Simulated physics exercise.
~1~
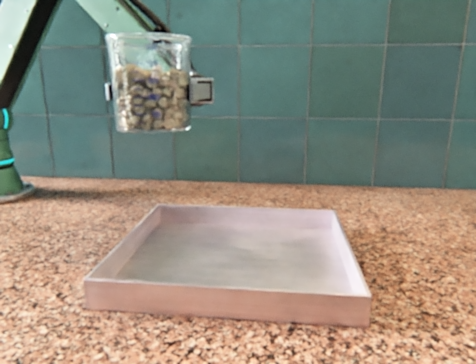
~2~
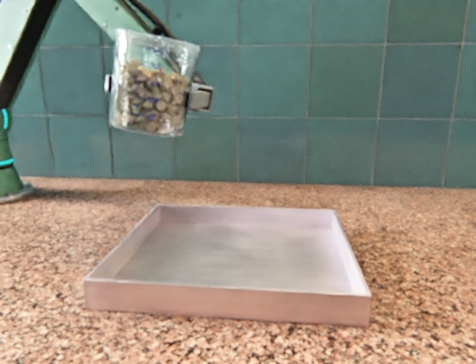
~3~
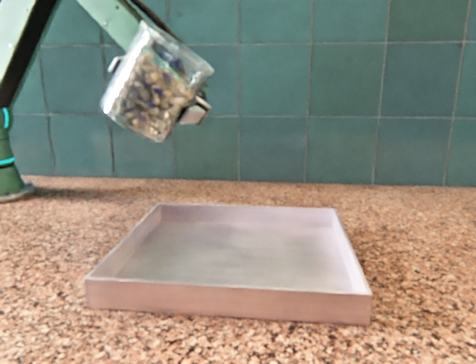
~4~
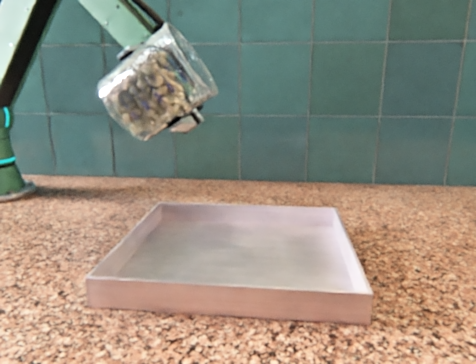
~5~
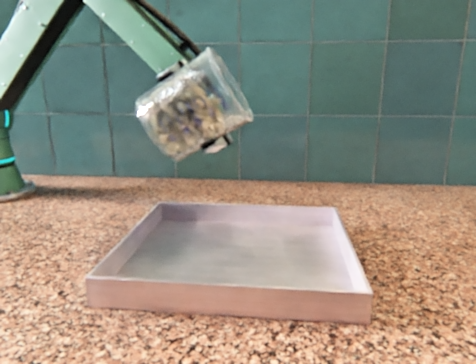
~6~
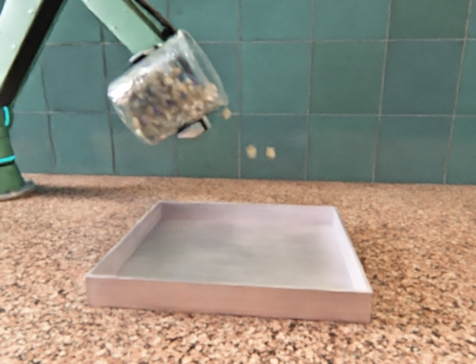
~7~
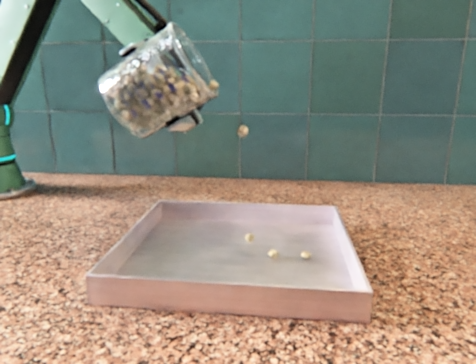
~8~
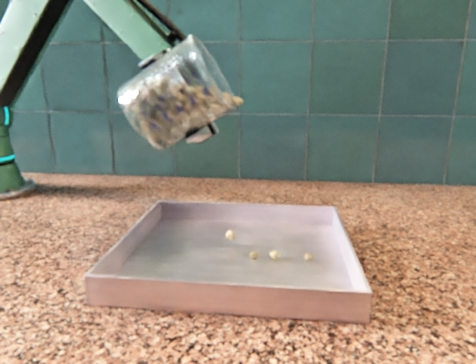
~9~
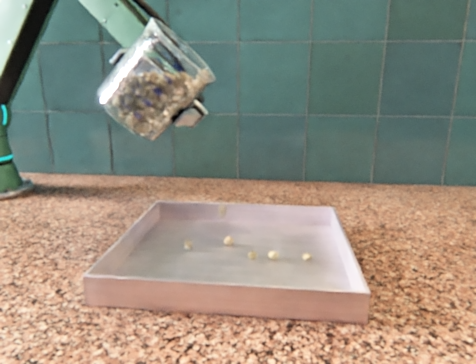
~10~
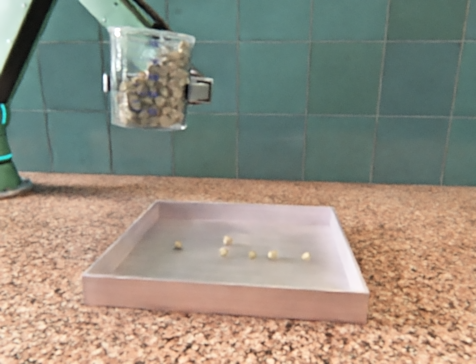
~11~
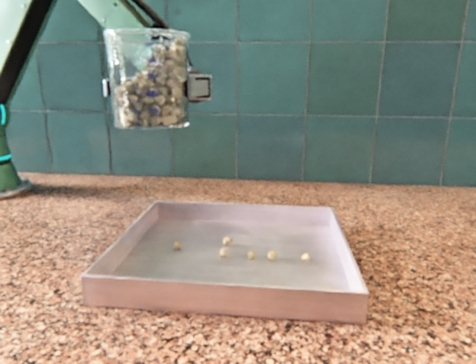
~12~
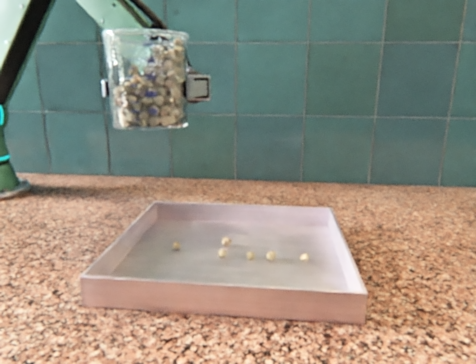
A green robotic arm at the upper left holds a clear cup packed with small pale and dark pebbles above a shallow, pale lilac-grey tray. The tray sits on a speckled brown stone surface before a wall of teal tiles, seen from slightly above by a gently swaying camera. The arm tips the cup toward the right, then rocks it down and back up several times. A few pebbles spill over the lip and drop into the tray. Finally, the cup swings back upright, still nearly full, and six pebbles lie scattered in the tray.
